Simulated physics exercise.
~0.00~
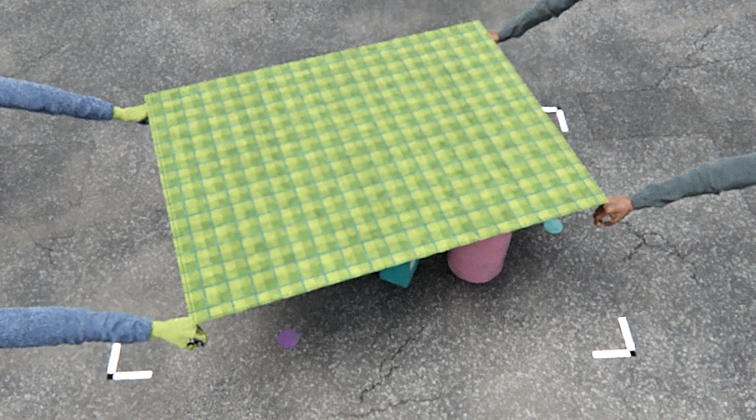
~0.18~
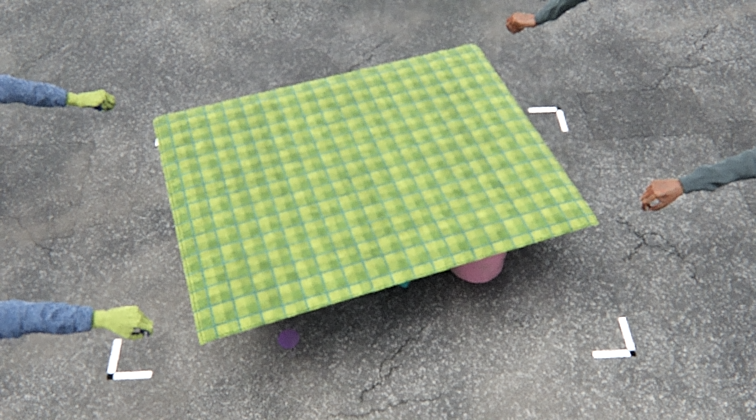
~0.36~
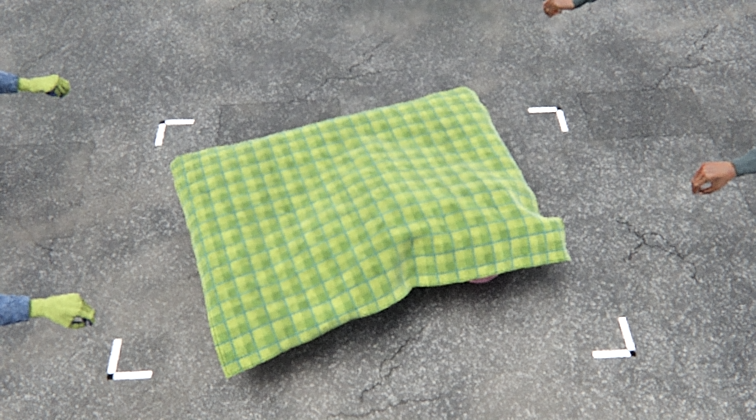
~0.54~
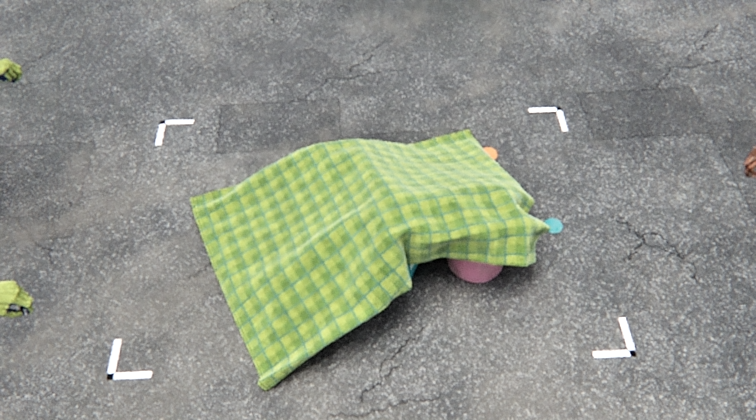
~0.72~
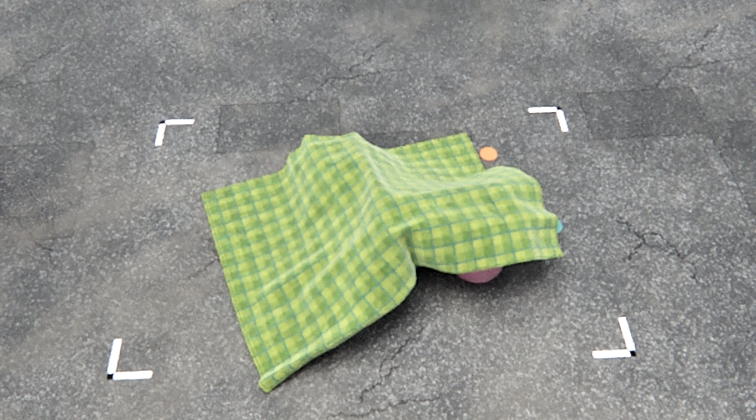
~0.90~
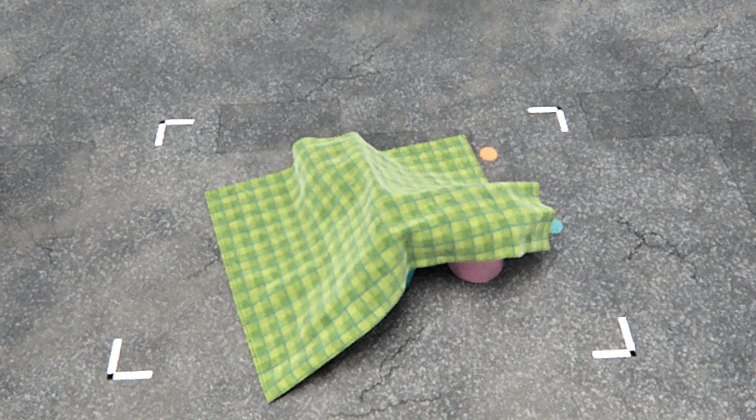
To begin with, four hands, two in green gloves on the left and two bare on the right, hold a green checked blanket stretched above a pink bucket and a teal box on cracked pavement. The hands let go and draw back as the blanket drops, nearly flat at first. It then sags over the objects, bulging into folds while the hands leave view. The cloth shifts slightly as it settles, its left side spreading on the ground. Finally, it lies draped and peaked, covering the purple disc, with the bucket's lower part, an orange lid and a teal plate still showing at right.
